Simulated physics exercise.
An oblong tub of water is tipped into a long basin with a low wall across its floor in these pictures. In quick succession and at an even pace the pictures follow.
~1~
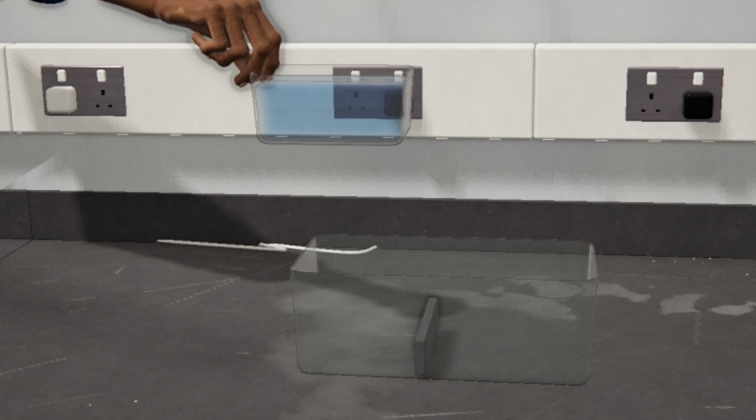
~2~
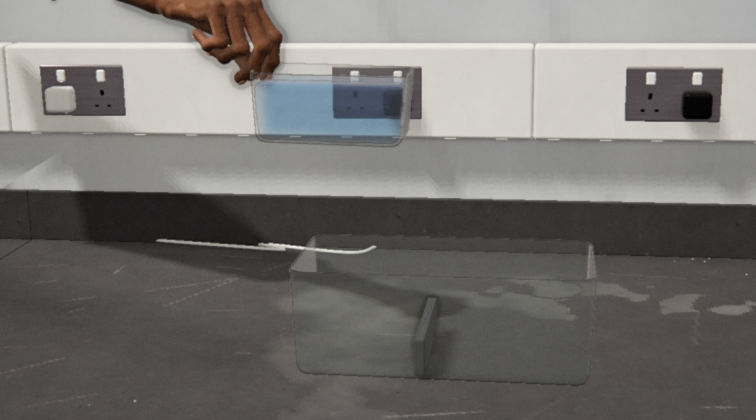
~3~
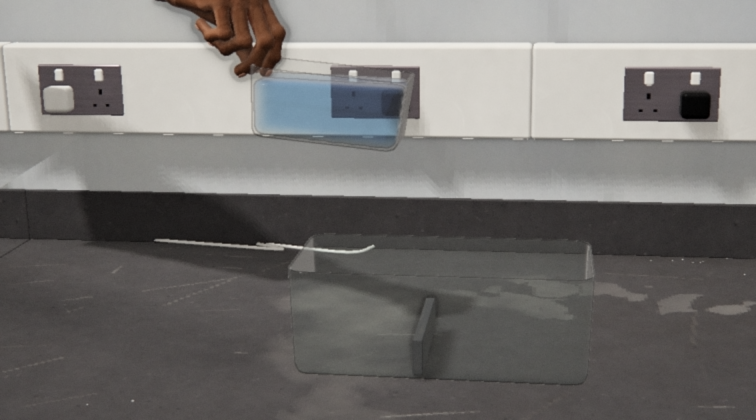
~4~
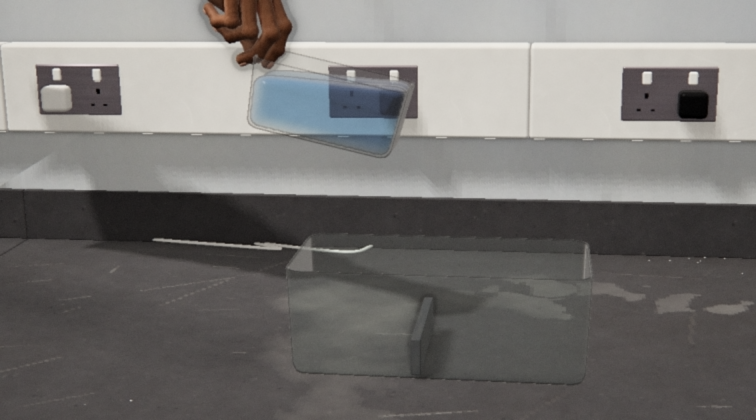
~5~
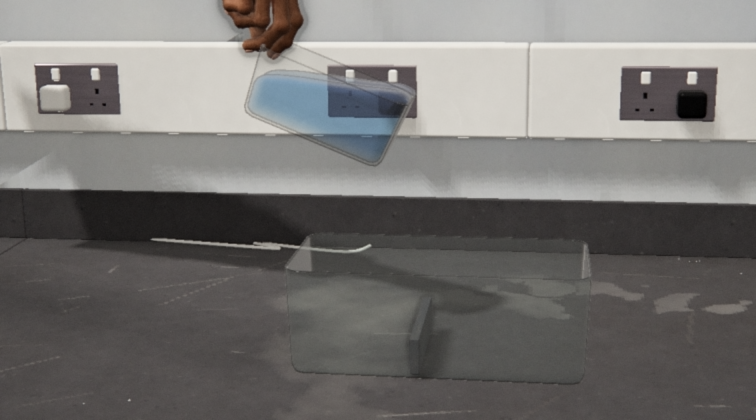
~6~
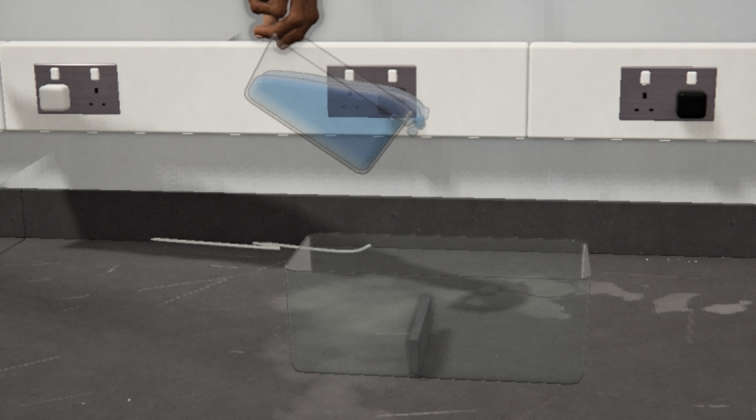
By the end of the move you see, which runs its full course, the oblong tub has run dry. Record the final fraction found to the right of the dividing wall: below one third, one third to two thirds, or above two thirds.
The share right of the wall will be large, beyond two thirds.
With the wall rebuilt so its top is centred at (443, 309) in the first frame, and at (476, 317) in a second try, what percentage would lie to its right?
Around 70 per cent for the first, around 45 per cent for the second.
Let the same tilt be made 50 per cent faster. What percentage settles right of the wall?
Close to 65 out of every hundred.
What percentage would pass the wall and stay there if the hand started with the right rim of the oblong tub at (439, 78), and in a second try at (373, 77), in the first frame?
Estimate, in order: 75 and 55 per cent.
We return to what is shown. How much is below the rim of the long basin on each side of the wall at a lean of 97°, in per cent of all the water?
Left side 0 in a hundred, right side 40 in a hundred.
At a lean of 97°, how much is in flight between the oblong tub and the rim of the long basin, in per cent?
It comes to around 45 per cent.
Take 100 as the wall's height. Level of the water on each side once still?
Once it is still, the left part shows 20 per cent and the right part 60.
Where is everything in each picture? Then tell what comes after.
The first frame shows tilt 0°; pouring edge (409, 72); surface from (262, 81) to (408, 82); the long basin's rim runs from (303, 254) to (594, 262); the wall's top is at (427, 319).
The second frame shows tilt 2°; pouring edge (410, 74); surface from (262, 79) to (408, 82).
The third frame shows tilt 6°; pouring edge (410, 80); surface from (262, 77) to (408, 84).
The fourth frame shows tilt 13°; pouring edge (410, 89); surface from (261, 76) to (409, 87).
The fifth frame shows tilt 22°; pouring edge (410, 102); surface from (262, 75) to (410, 94); 2 per cent is over the edge.
The sixth frame shows tilt 33°; pouring edge (408, 118); surface from (259, 75) to (401, 104); 9 per cent is over the edge.
A moment on, the oblong tub is tipped on its side and 12 per cent is still to pour, 0 is left of the wall and 40 right of it.
Next, the oblong tub is tipped right over and 1 per cent is still to pour, 16 is left of the wall and 74 right of it.
Then the oblong tub is tipped right over and 0 per cent is still to pour, 20 is left of the wall and 74 right of it.
Later the oblong tub is tipped right over and 0 per cent is still to pour, 20 is left of the wall and 74 right of it.
Finally, 20 per cent lies left of the wall, 74 right of it and 6 outside.
